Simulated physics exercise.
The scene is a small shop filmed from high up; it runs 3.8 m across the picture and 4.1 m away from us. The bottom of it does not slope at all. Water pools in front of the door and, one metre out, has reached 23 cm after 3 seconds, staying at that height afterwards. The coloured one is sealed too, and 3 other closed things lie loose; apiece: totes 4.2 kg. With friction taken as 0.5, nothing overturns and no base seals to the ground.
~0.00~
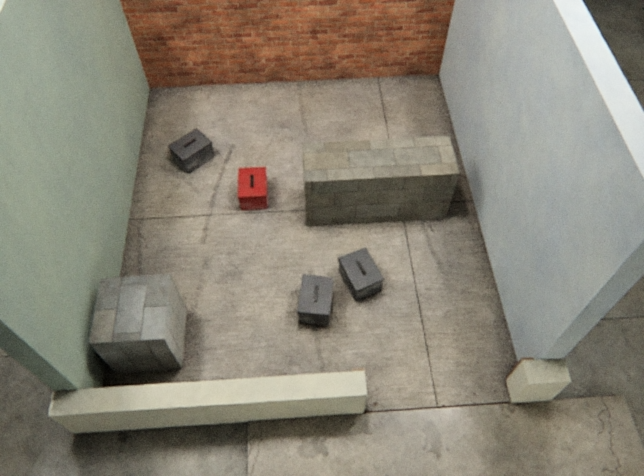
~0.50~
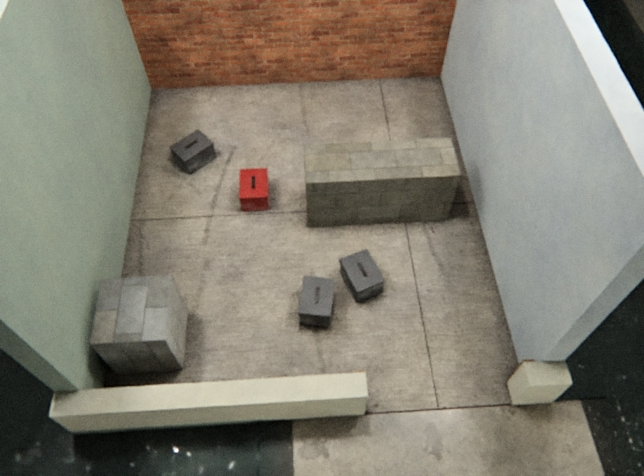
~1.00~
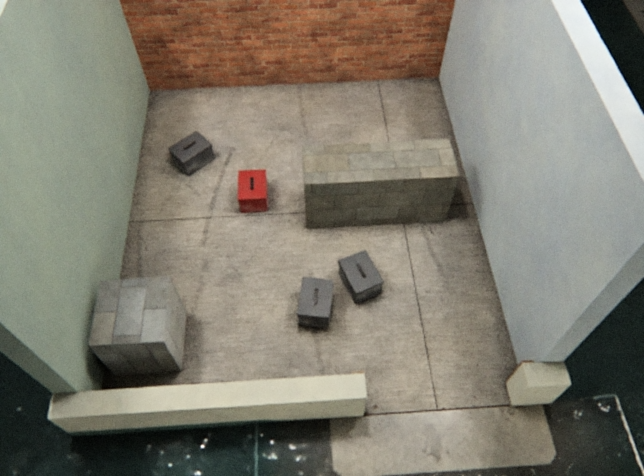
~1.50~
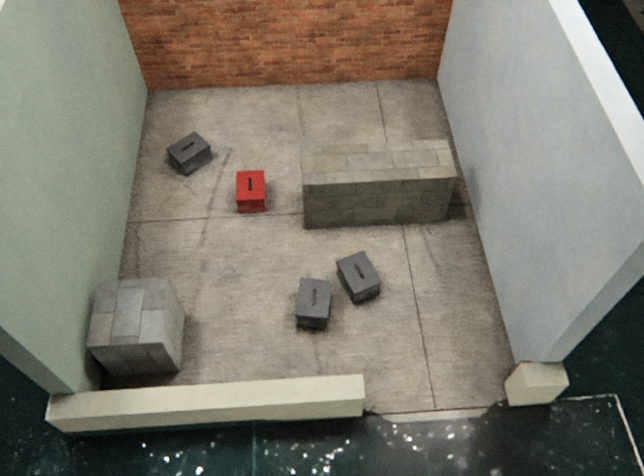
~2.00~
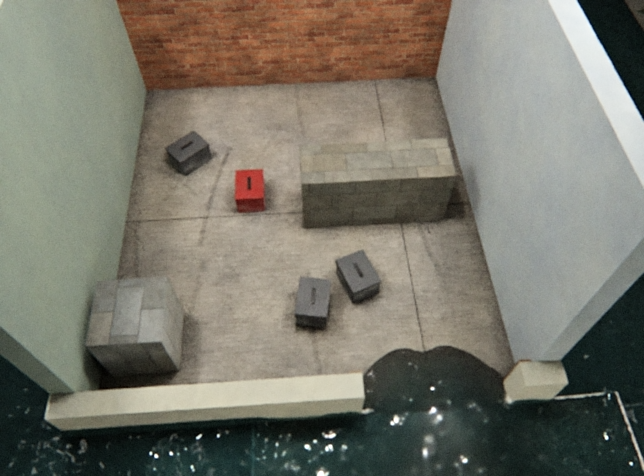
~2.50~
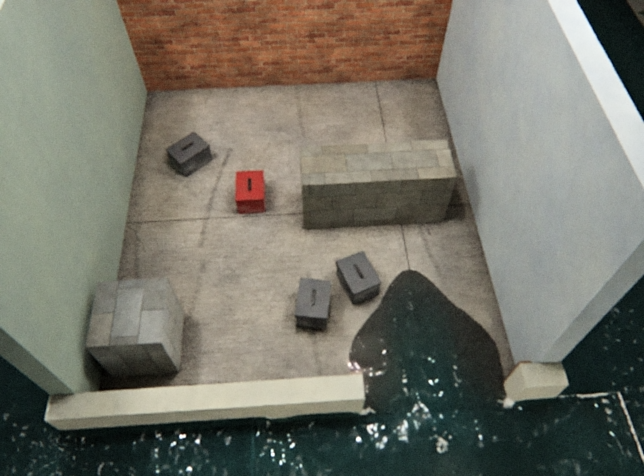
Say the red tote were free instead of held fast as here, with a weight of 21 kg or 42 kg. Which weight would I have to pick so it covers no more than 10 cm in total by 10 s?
Pick the smaller one.
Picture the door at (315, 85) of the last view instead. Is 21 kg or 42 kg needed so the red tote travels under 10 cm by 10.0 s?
Under that setup, the heavy option is needed.
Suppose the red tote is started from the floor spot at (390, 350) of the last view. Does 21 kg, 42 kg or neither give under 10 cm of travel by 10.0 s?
Note: Heavier only OK.
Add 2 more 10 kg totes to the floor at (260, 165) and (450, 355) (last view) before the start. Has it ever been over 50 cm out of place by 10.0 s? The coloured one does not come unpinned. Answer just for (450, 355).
Result: Exceeds it.
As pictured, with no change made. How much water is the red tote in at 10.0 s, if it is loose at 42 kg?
Something like 10 centimetres.
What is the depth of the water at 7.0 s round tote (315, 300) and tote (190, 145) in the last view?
Depths: Near 3 cm, then near 3 cm.
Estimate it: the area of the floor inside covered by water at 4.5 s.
Somewhere about 6.0 m2, give or take.
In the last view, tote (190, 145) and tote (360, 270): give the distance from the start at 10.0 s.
They've ended up 150 cm and 300 cm away, in that order.
After 3.5 s the red tote would be 0 cm from its start with 21 kg and 0 cm from its start with 42 kg; 0 cm of water round it then.
After 4.5 s the red tote would be 0 cm from its start with 21 kg and 0 cm from its start with 42 kg; 2 cm of water round it then.
After 7.0 s the red tote would be 0 cm from its start with 21 kg and 0 cm from its start with 42 kg; 3 cm of water round it then.
After 10.0 s the red tote would be 0 cm from its start with 21 kg and 0 cm from its start with 42 kg; 10 cm of water round it then.
